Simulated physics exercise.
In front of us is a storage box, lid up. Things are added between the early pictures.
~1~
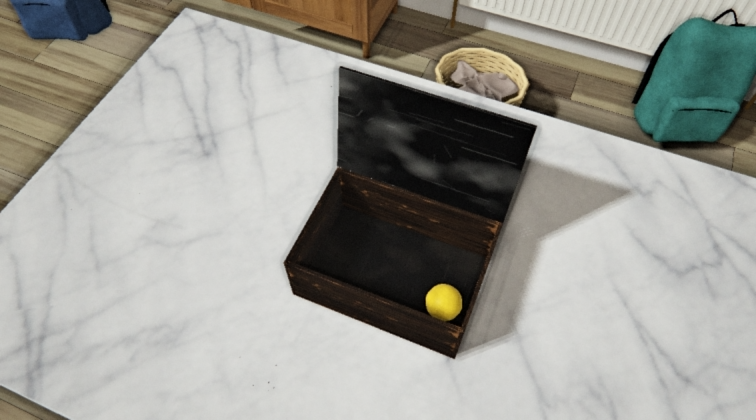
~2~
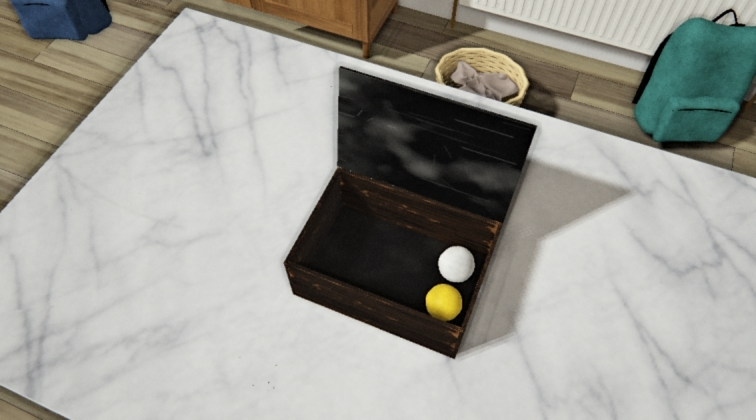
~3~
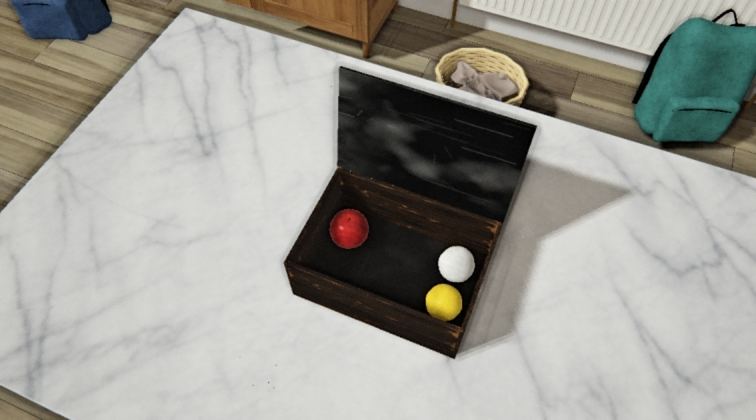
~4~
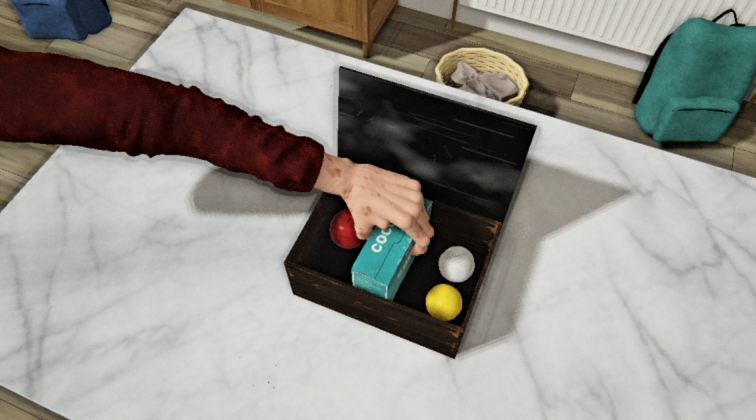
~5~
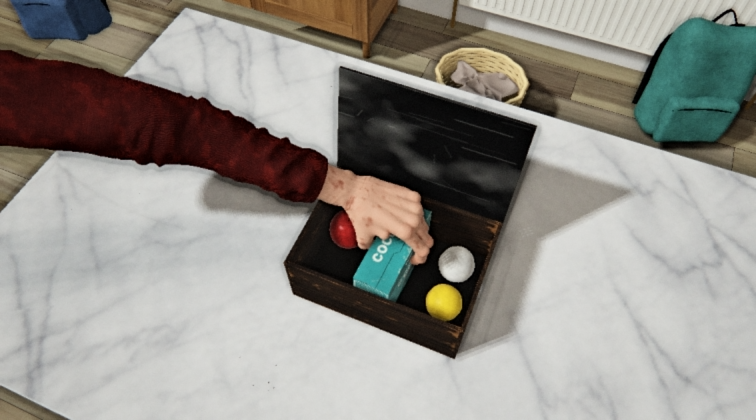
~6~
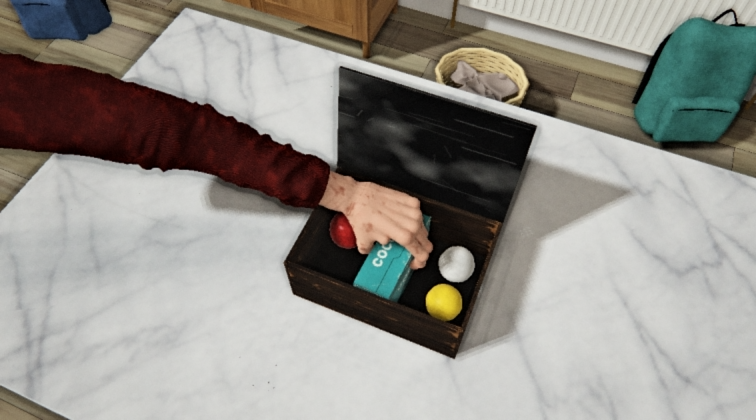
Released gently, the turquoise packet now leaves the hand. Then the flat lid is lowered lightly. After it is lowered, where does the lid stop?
The lid goes all the way down.
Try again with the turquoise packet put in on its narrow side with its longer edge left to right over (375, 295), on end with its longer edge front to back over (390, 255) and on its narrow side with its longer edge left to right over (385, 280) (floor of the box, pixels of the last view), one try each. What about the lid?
So, one: It drops fully; two: It remains raised; three: It drops fully.
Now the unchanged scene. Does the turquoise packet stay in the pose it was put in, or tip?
Looking at the last picture, it is left as set.
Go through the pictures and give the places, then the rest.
In the first picture, the last thing is not in view yet; yellow lemon (444, 302).
In the second picture, the last thing is not in view yet; white lemon (457, 264).
In the third picture, the last thing is not in view yet; red apple (349, 229).
In the fourth picture, still above its spot; turquoise packet (393, 249); yellow lemon (444, 302).
In the fifth picture, still above its spot; turquoise packet (393, 258); white lemon (457, 264).
In the sixth picture, in place under the hand; turquoise packet (393, 262).
Then, 1.50 s after the last picture, lid 66° above the rim.
Then, 1.80 s after the last picture, lid 32° above the rim.
At rest, lid shut; all 4 in place. Seen from the same camera at the end, turquoise packet near (393, 263).
